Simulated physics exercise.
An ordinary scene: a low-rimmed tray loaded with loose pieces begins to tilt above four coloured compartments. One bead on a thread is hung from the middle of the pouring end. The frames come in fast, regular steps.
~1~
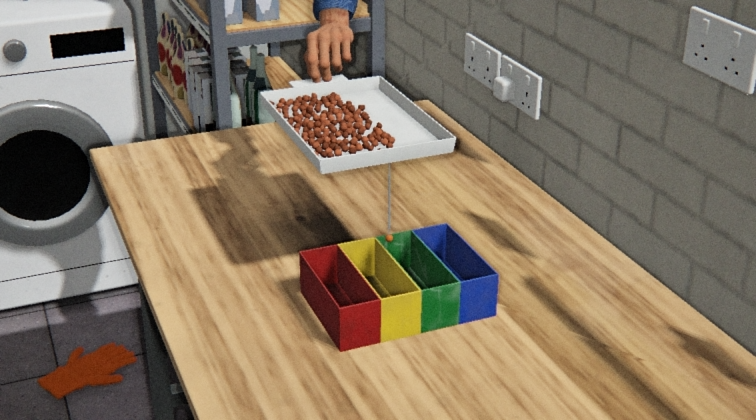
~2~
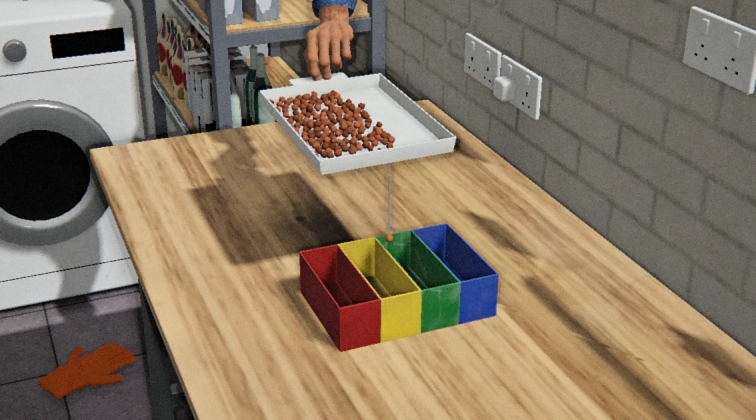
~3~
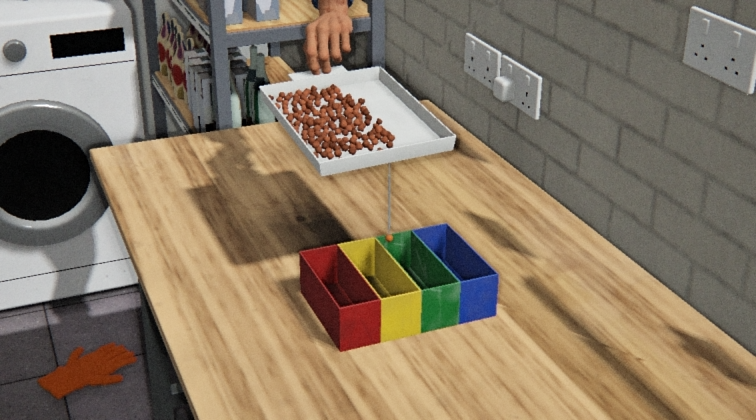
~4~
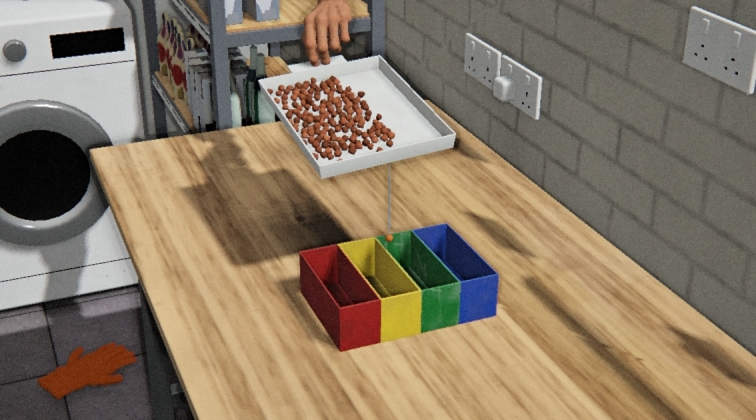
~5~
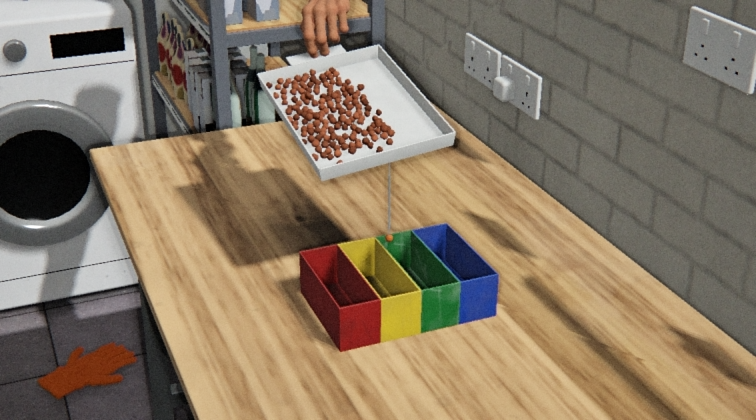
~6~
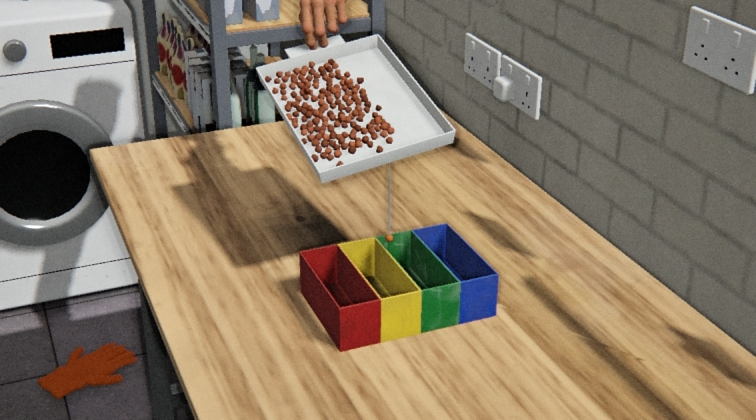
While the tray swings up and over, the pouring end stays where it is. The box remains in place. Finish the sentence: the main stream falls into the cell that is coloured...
The main stream falls into the cell that is coloured red.
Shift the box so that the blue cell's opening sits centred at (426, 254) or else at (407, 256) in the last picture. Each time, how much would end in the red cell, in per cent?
First placement: 40 per cent; second placement: 30 per cent.
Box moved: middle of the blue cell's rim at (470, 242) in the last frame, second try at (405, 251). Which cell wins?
First: The cell in red. Second: The yellow one.
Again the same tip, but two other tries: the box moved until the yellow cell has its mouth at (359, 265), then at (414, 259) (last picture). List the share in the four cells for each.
Some 70 and then some 20 per cent.
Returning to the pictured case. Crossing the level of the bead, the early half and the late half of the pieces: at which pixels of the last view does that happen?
Near (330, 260) and later near (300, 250).
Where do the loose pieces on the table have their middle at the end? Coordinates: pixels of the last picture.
The middle lies near (271, 321).
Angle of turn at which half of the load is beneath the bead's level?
It is at around 115 degrees.
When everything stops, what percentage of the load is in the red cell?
It comes to around 40 per cent of the load.
Soon after the last picture, tray tipped steeply; all on the tray.
A little later, tray tipped right over; all on the tray.
Later still, tray tipped past a quarter turn; about half in the red cell; a small part in the yellow cell; about a third falling or outside the box.
At rest, tray tipped past a quarter turn; about half in the red cell; a small part in the yellow cell; none in the green cell; none in the blue cell; about a third outside the box.
